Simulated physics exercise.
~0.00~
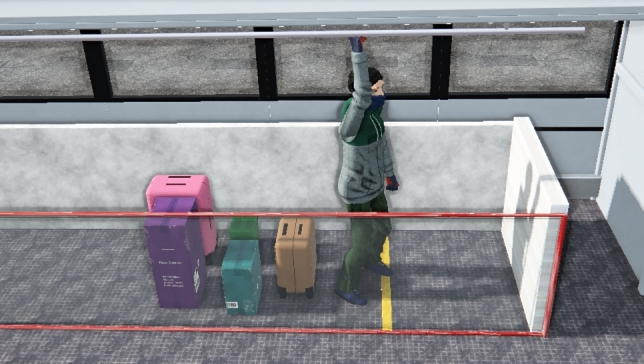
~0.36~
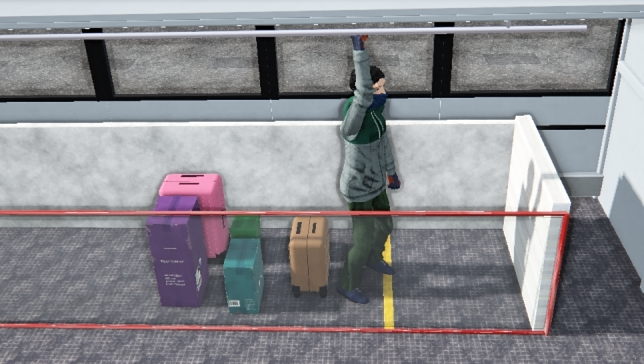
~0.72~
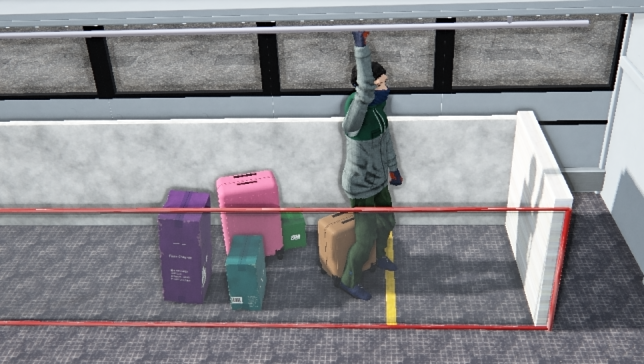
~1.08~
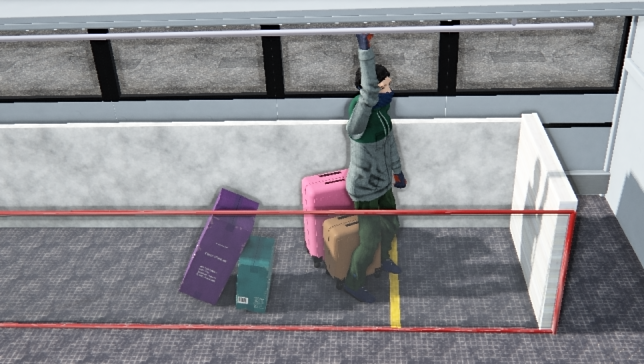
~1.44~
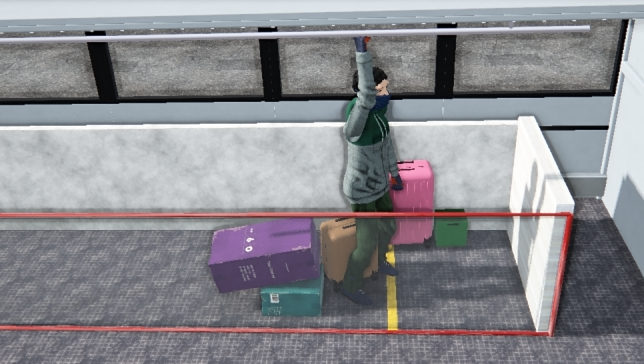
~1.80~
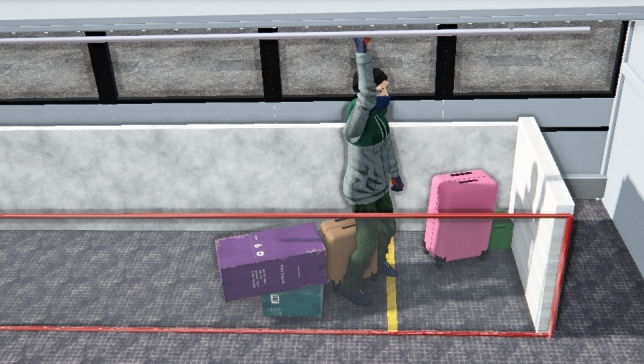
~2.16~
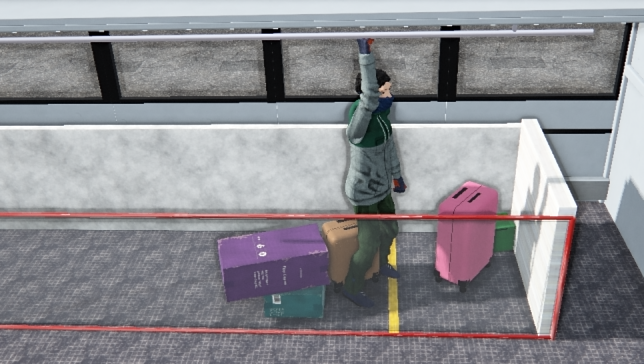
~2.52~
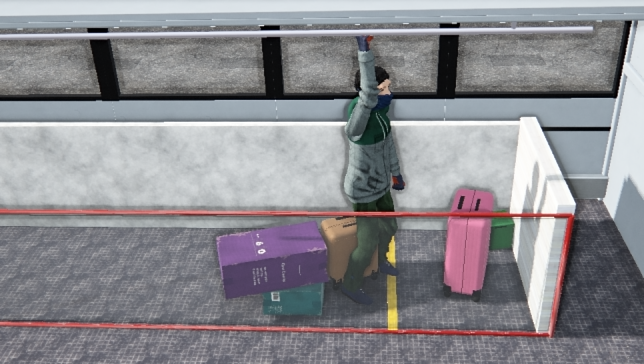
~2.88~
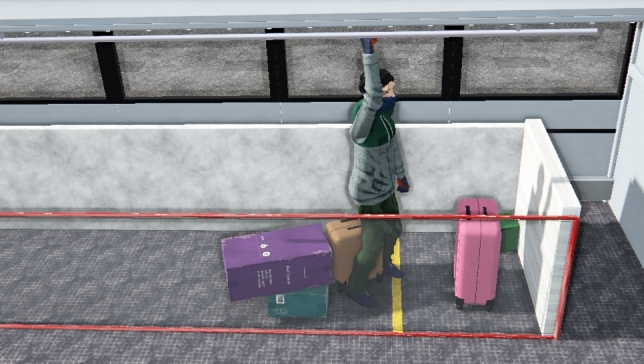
At first, a masked person stands with one arm raised to an overhead rail, while pink, purple, teal and brown cases and a low green tub stand to the left of a yellow floor line. The pink and brown cases roll right, and the green tub slides along too. The brown case stops by the person's legs as the purple bag tips over and the teal carton topples. The pink case and green tub pass behind the person and cross the line. Finally, the pink case turns and drifts nearer, ending upright beside the tub near the right-hand wall, while the others rest short of the line.
